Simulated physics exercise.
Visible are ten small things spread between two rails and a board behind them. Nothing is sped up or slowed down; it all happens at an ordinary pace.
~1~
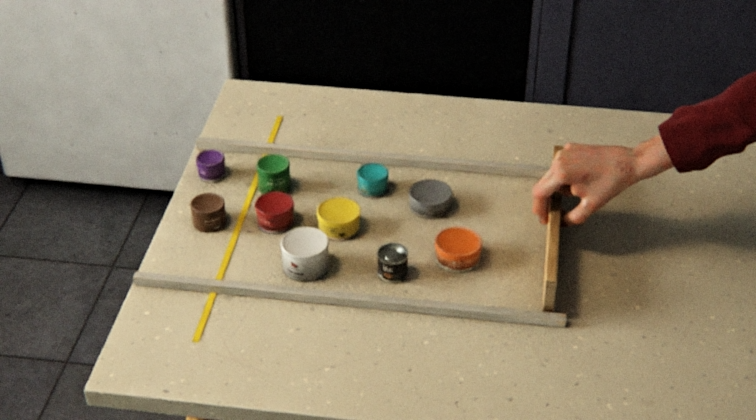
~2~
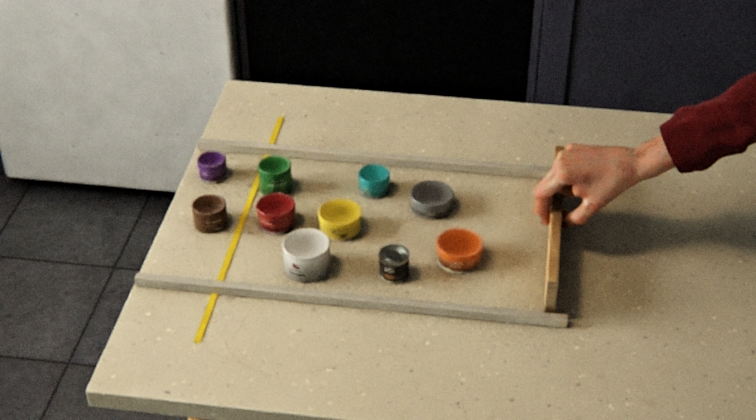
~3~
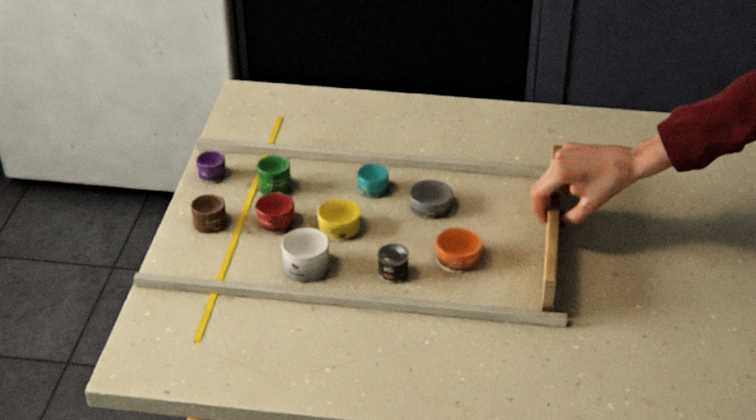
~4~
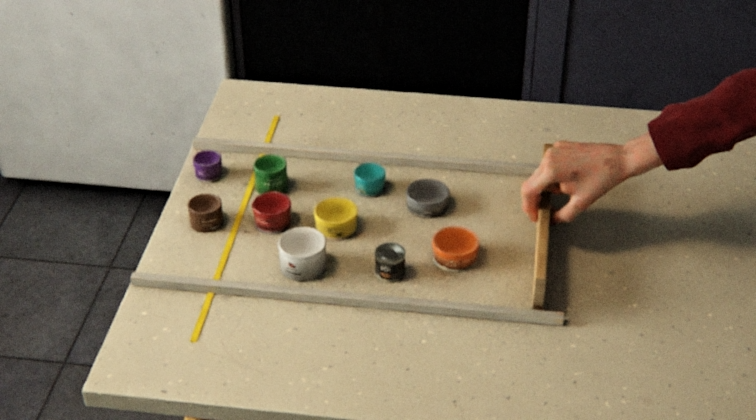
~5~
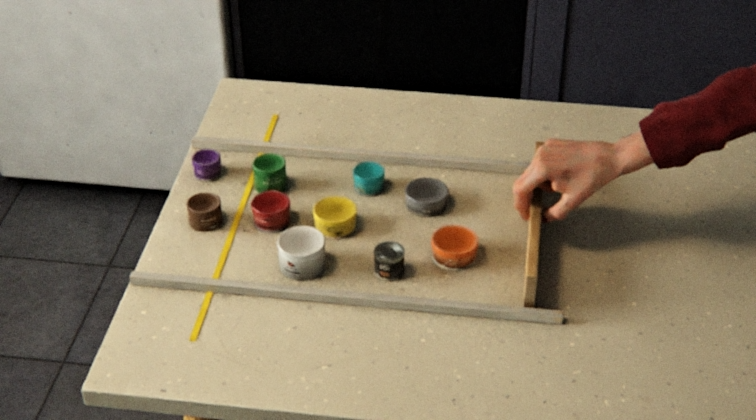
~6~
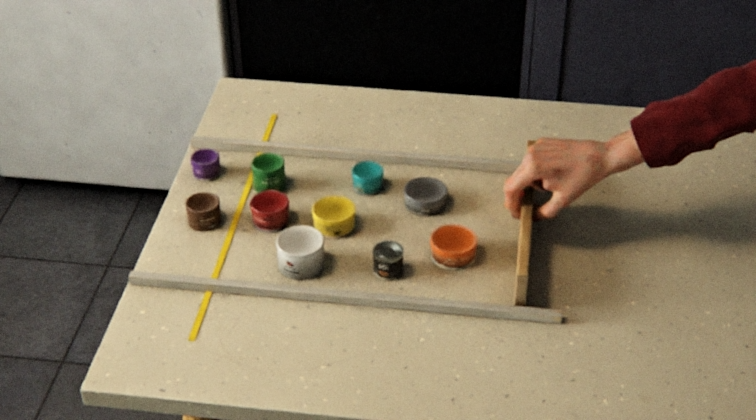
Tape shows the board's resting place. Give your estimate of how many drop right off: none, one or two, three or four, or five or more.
The edge claims one or two.
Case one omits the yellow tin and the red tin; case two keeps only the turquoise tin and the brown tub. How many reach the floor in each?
Count: 0 (first case); 1 (second).
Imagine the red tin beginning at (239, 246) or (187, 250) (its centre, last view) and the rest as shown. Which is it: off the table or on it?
Results in order - still up; down.
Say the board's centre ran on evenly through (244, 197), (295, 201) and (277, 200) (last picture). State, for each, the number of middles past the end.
Taking the three positions in turn, the counts come to 2, 0 and 0.
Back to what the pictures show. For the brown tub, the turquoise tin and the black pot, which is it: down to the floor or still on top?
Brown tub: Down; turquoise tin: Still up; black pot: Still up.
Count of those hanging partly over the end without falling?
I make it 0.
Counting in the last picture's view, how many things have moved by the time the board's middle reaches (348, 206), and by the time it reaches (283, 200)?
I count 7 first and 9 after.
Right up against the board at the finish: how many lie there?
5 are in contact with it.
Soon after, none off yet; purple pot at rest near (206, 165); brown tub at rest near (204, 211); green tub at rest near (269, 174).
After that, none off yet; purple pot at rest near (206, 165); brown tub moving near (192, 212); green tub displaced about its own width near (242, 170).
In the end, the number that fall off is one or two; gone, brown tub and purple pot.
